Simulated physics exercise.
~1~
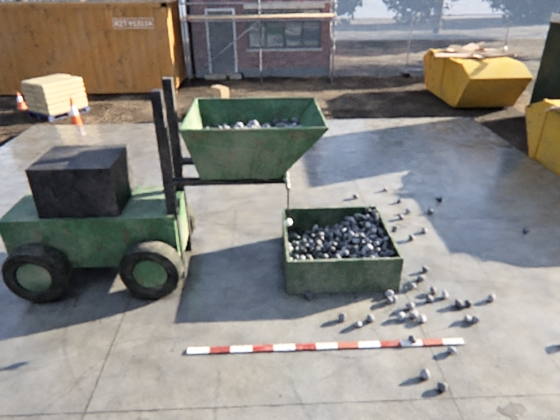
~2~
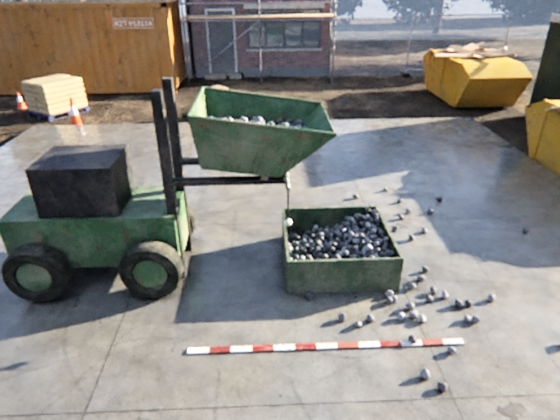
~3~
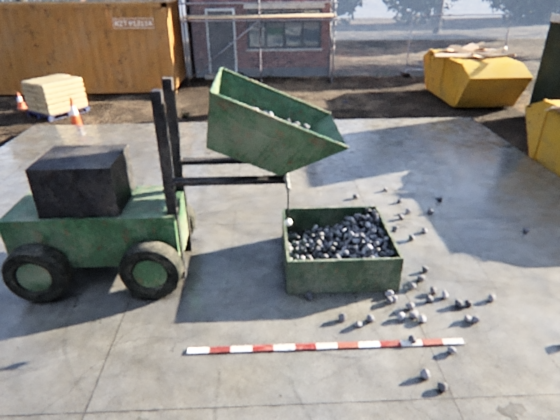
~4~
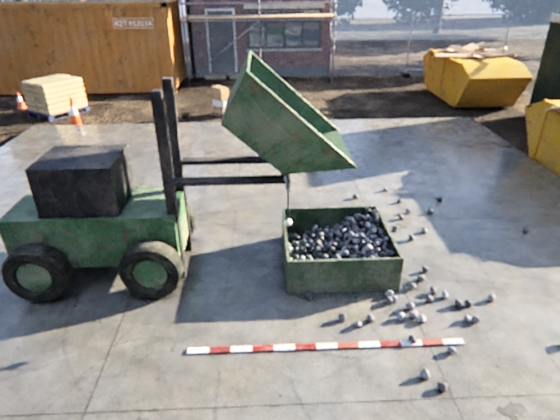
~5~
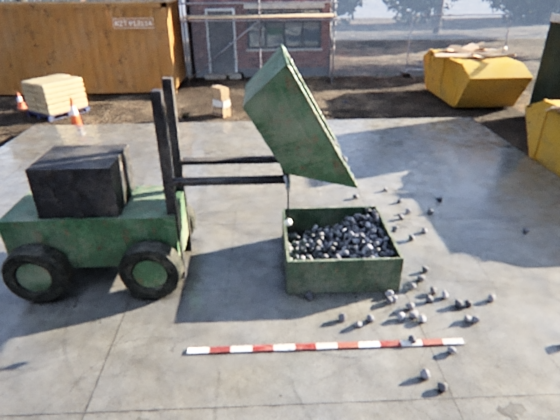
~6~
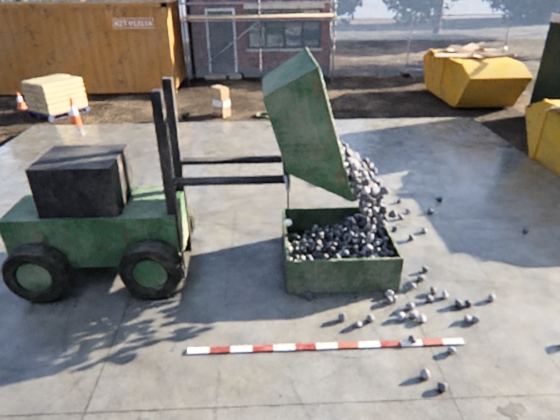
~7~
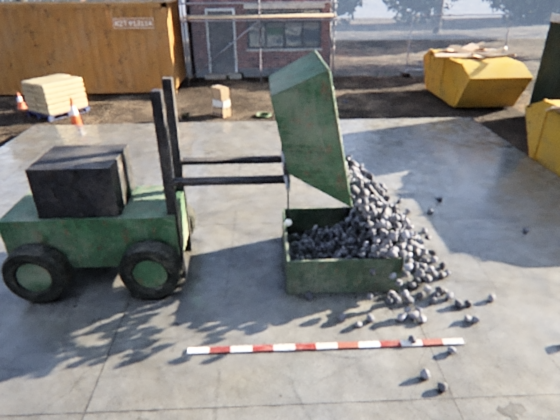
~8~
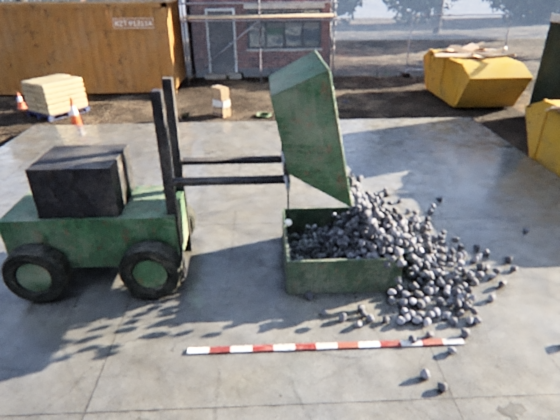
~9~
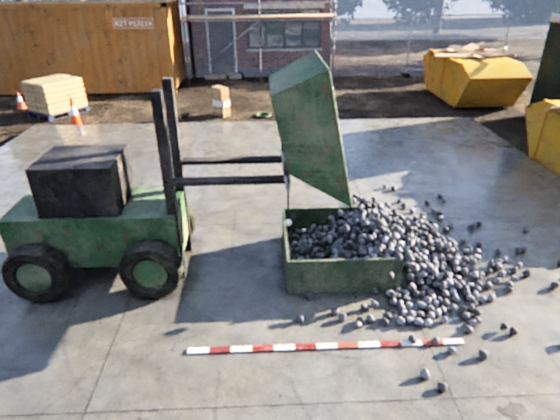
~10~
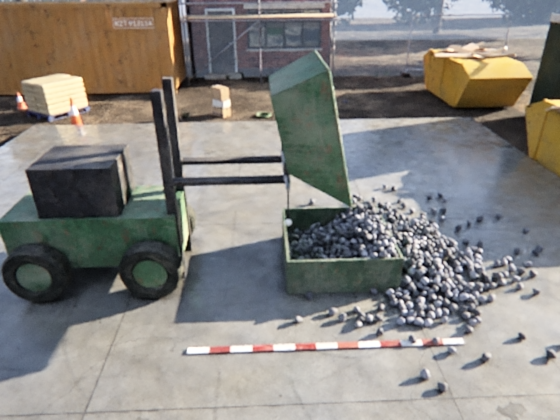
In the video, a green forklift on a concrete yard tips its raised skip steeply to the right, pouring grey stones onto an already filled green bin. Many spill over its right side and spread across the ground, leaving the bin heaped and the skip tilted.
